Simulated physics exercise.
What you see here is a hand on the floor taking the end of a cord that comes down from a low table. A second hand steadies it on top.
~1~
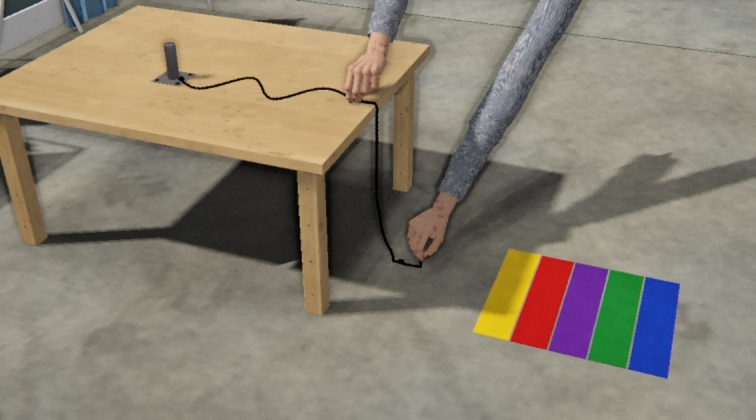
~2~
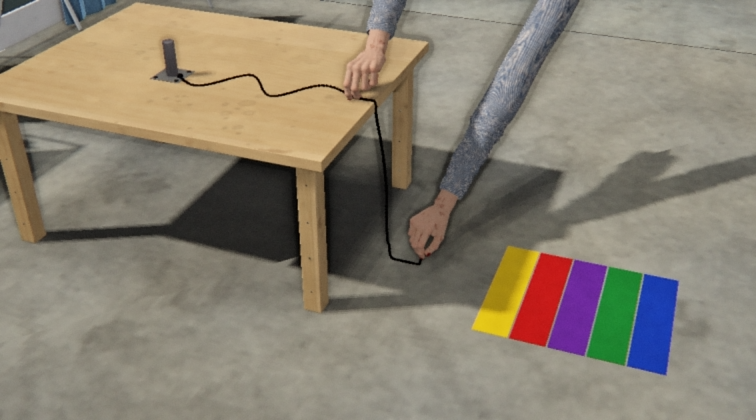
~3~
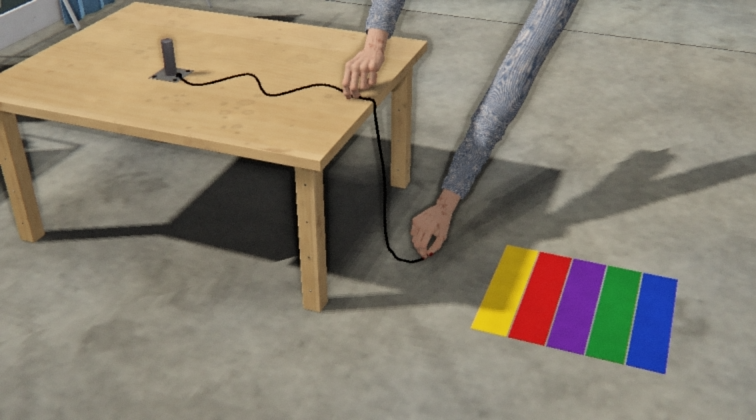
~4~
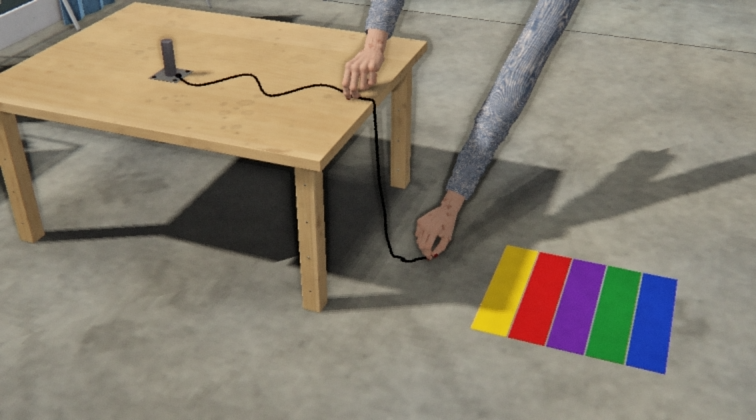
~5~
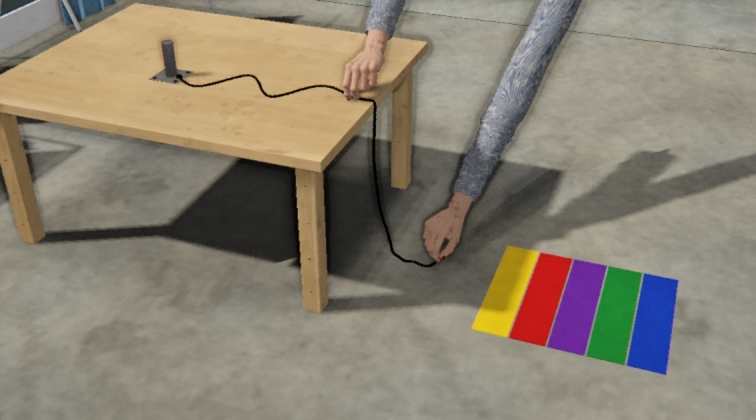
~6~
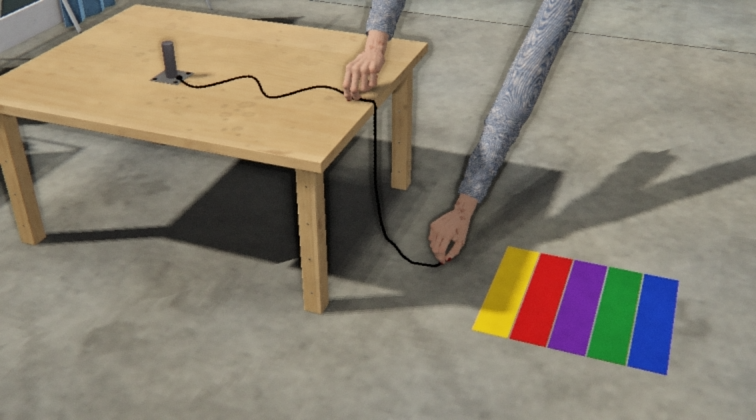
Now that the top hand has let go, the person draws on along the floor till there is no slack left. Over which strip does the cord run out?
Over the green strip.
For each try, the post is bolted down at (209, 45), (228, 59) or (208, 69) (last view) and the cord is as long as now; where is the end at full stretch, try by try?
Going by the last picture, roughly (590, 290), (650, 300) and (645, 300).
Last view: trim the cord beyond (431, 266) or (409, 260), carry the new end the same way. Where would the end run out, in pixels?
The pixels are close to (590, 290) and (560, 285), one per try.
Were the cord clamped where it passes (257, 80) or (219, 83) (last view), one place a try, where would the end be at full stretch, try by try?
(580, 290) and (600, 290).
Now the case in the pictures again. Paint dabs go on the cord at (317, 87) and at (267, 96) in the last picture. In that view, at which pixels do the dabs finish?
I'd put the first at about (367, 102) and the other at about (313, 95).
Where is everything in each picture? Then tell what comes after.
End (423, 257); yellow (497, 320); red (534, 328); purple (572, 337); green (611, 346); blue (651, 355), in the first frame.
End (424, 255); cord through (199, 86) (260, 82) (313, 87) (375, 107) (385, 178) (388, 242), in the second frame.
End (427, 254), in the third frame.
End (432, 256); cord through (197, 85) (258, 82) (312, 86) (374, 106) (379, 177) (388, 242), in the fourth frame.
End (440, 258), in the fifth frame.
End (445, 260); cord through (198, 87) (259, 84) (312, 88) (375, 107) (375, 178) (391, 242), in the sixth frame.
Soon after, end near (559, 284); over red.
Then, end near (594, 291); over purple.
At full stretch, end near (615, 295); over green. It gets as far as the green strip.
